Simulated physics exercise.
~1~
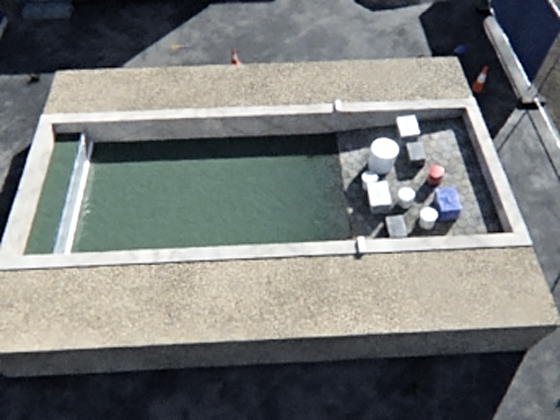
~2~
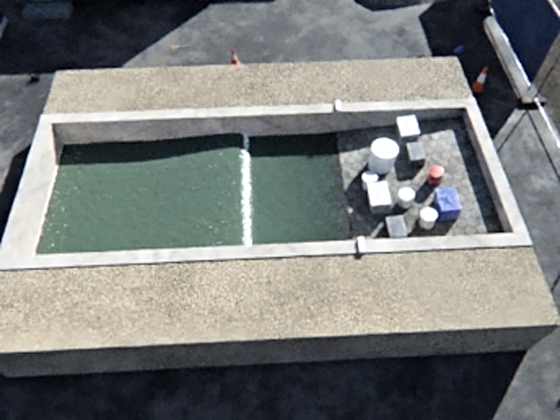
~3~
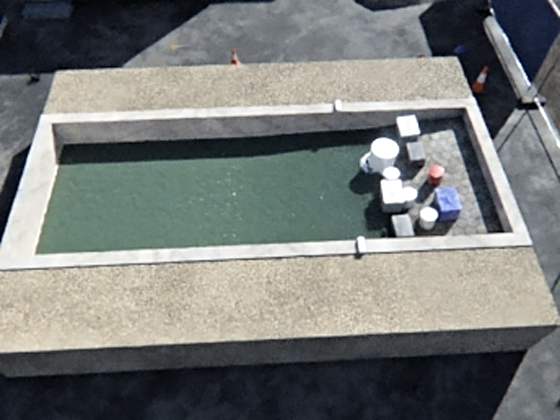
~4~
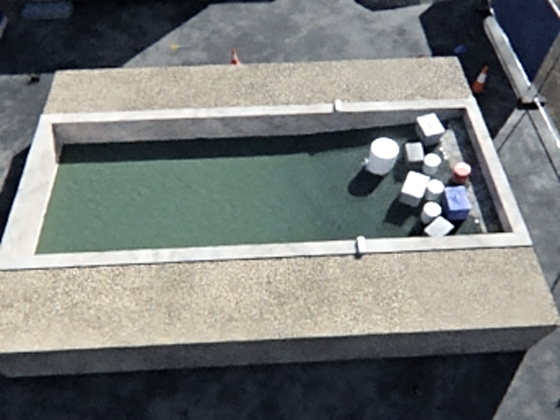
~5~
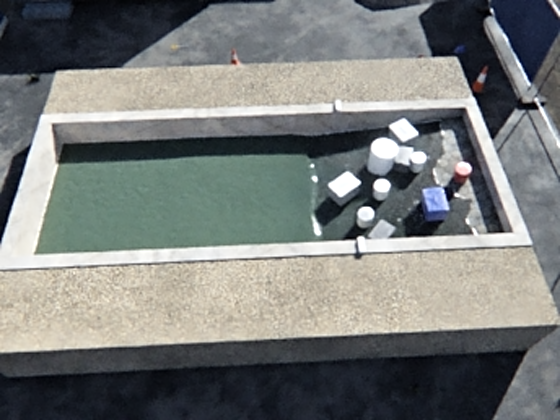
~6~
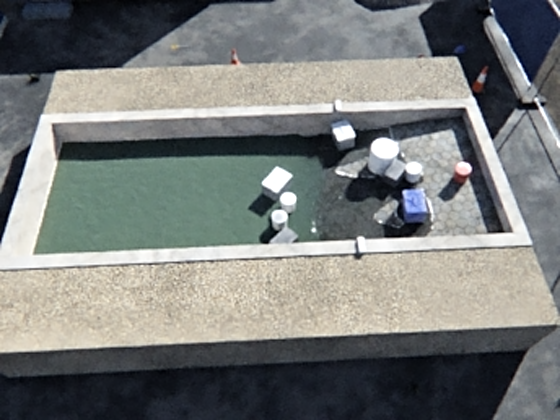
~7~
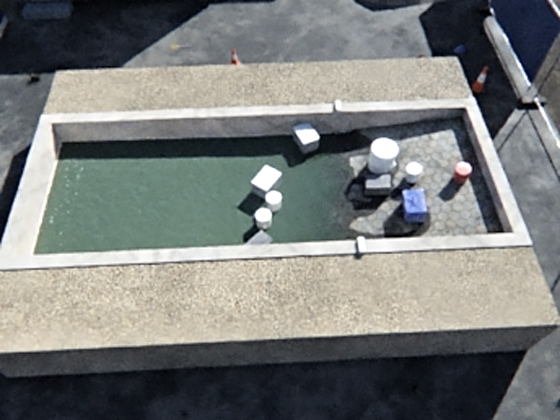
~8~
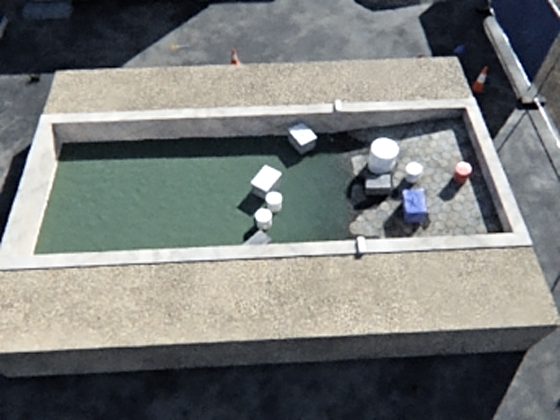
The clip shows a wave crossing green water in a long basin and running up among pails and chests on the paved right end, then drawing back and carrying several left into the water, while the blue chest, red pail and others remain on the paving.
